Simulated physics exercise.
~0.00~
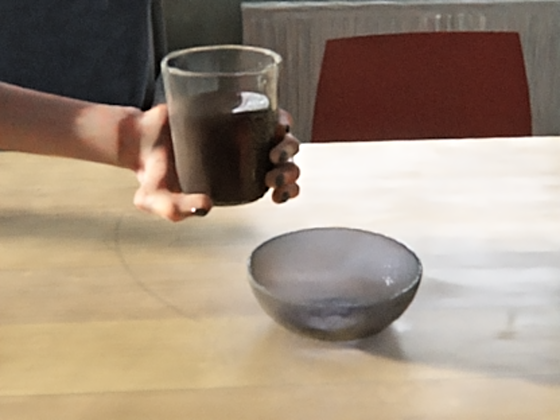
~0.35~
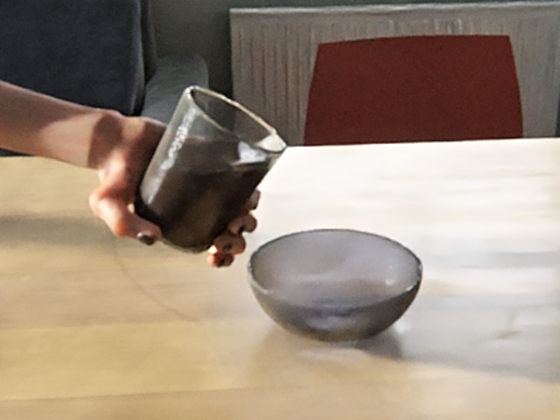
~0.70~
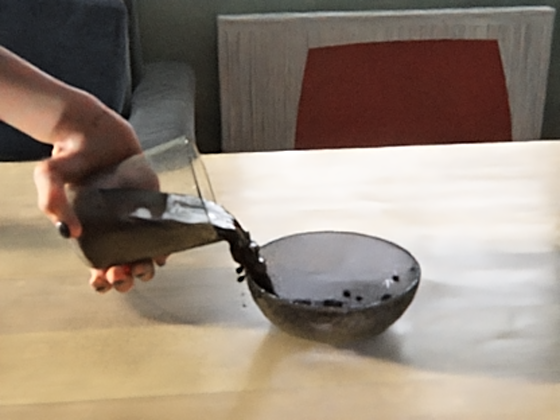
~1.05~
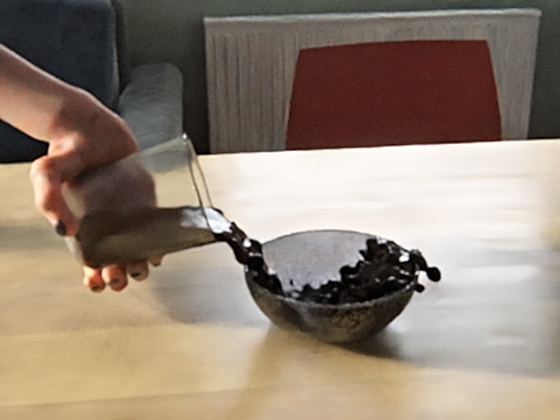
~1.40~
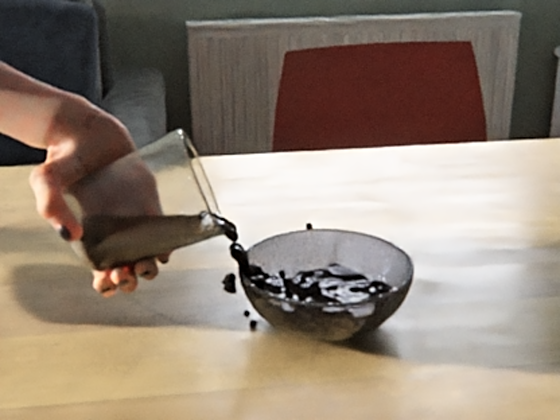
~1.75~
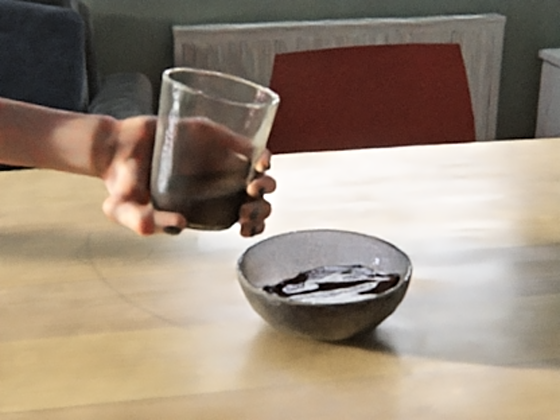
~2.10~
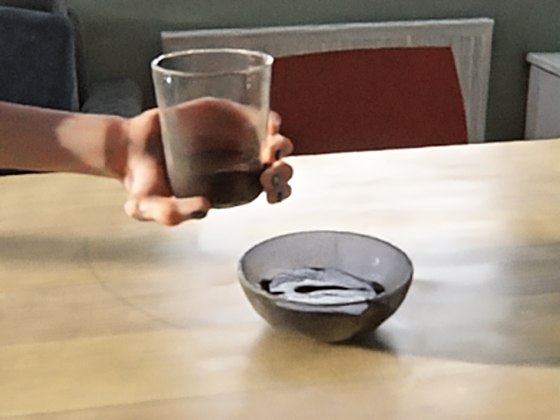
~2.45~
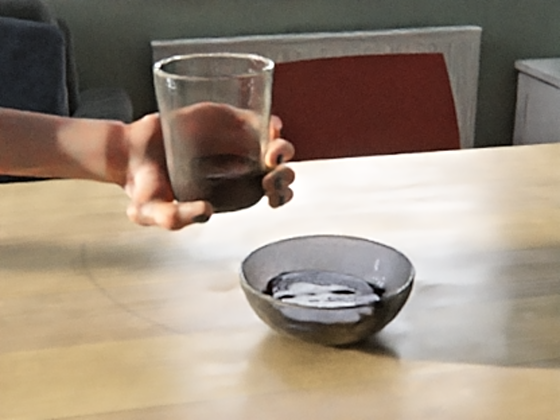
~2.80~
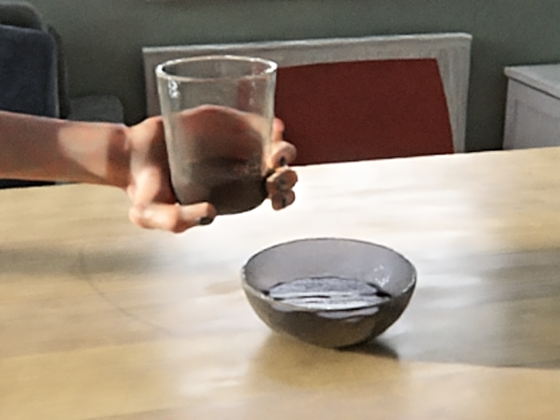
A hand tilting a glass tumbler of dark coffee rightward, splashing some into a bowl, then righting it with a little left.
